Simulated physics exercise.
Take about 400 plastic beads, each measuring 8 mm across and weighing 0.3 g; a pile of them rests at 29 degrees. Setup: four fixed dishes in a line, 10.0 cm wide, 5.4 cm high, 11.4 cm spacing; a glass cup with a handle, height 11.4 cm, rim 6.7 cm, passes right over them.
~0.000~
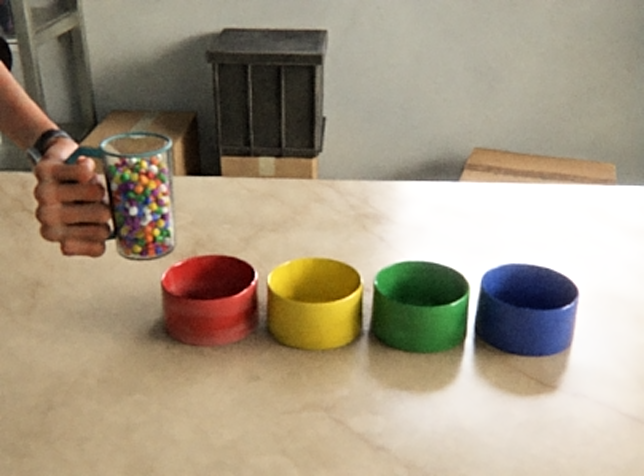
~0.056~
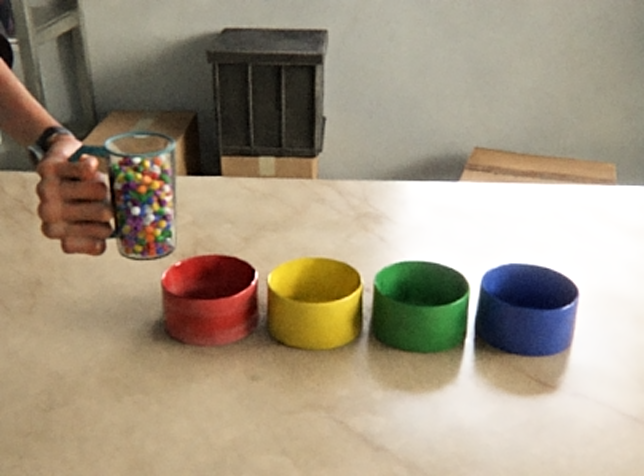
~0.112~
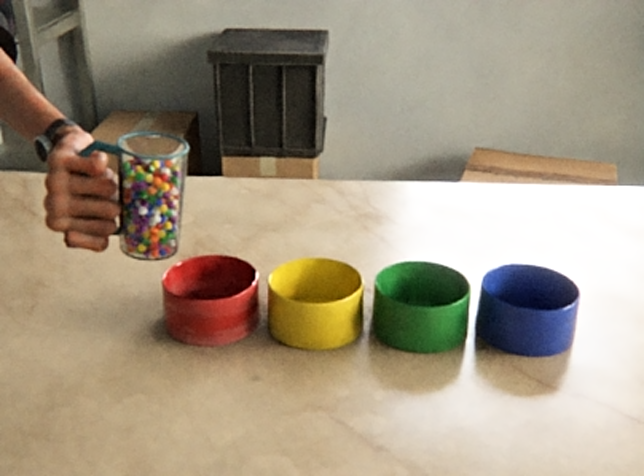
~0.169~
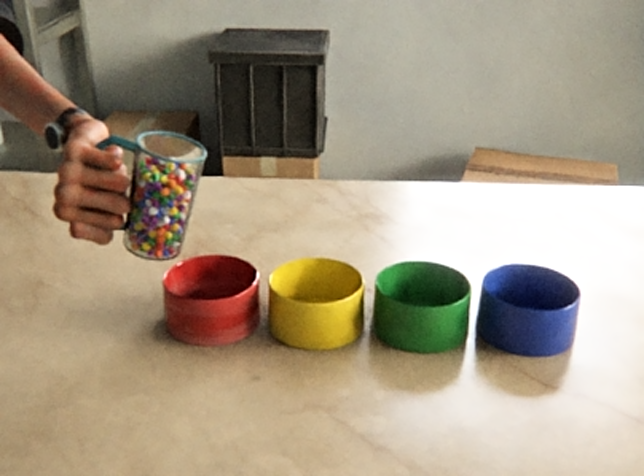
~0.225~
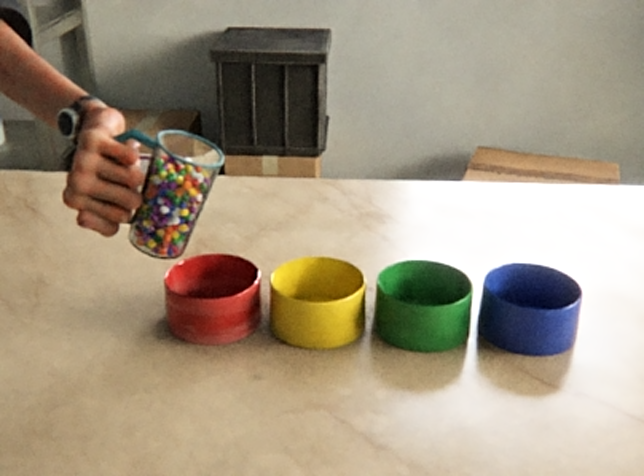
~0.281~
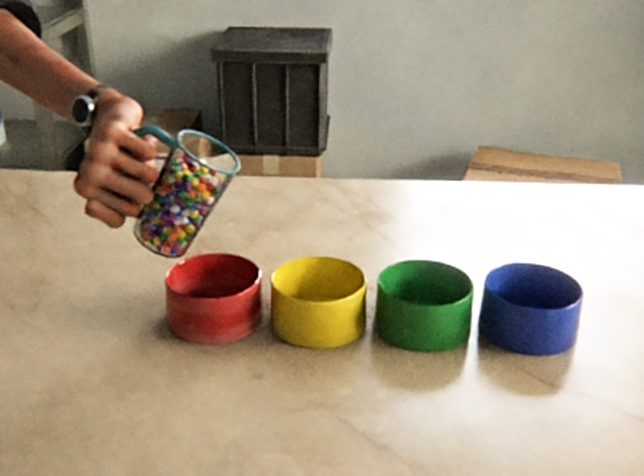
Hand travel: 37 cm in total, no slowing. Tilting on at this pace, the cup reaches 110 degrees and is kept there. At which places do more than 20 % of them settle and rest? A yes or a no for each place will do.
Red dish - no; blue dish - no; green dish - yes; yellow dish - no; counter - no.
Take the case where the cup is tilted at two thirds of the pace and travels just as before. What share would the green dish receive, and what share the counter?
Then green would get 40 and the counter 10.
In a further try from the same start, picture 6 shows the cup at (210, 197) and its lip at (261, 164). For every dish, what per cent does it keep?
It'd finish with red at 0, blue at 60, green at 0 and yellow at 0.
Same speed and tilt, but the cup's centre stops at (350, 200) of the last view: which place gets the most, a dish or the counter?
The biggest share ends at green.
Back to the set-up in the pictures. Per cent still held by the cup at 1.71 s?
Somewhere close to 5 percent.
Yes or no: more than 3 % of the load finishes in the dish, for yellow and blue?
Checking yellow: It clears; checking blue: It clears.
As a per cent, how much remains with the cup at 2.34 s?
About 0 percent of the load.
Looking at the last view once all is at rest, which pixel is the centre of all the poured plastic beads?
Centre at rest, approx.: (433, 313) px.
After 1.14 s, tilt 110 degrees; cup holds 50 %, green 30 %, yellow 10 %.
After 1.71 s, tilt 110 degrees; cup holds 5 %, blue 5 %, green 70 %, yellow 10 %.
After 2.34 s, tilt 110 degrees; cup holds 0 %, blue 10 %, green 70 %, yellow 10 %.
At rest (2.6 s), red 0 %, blue 10 %, green 70 %, yellow 10 %, counter 10 %.
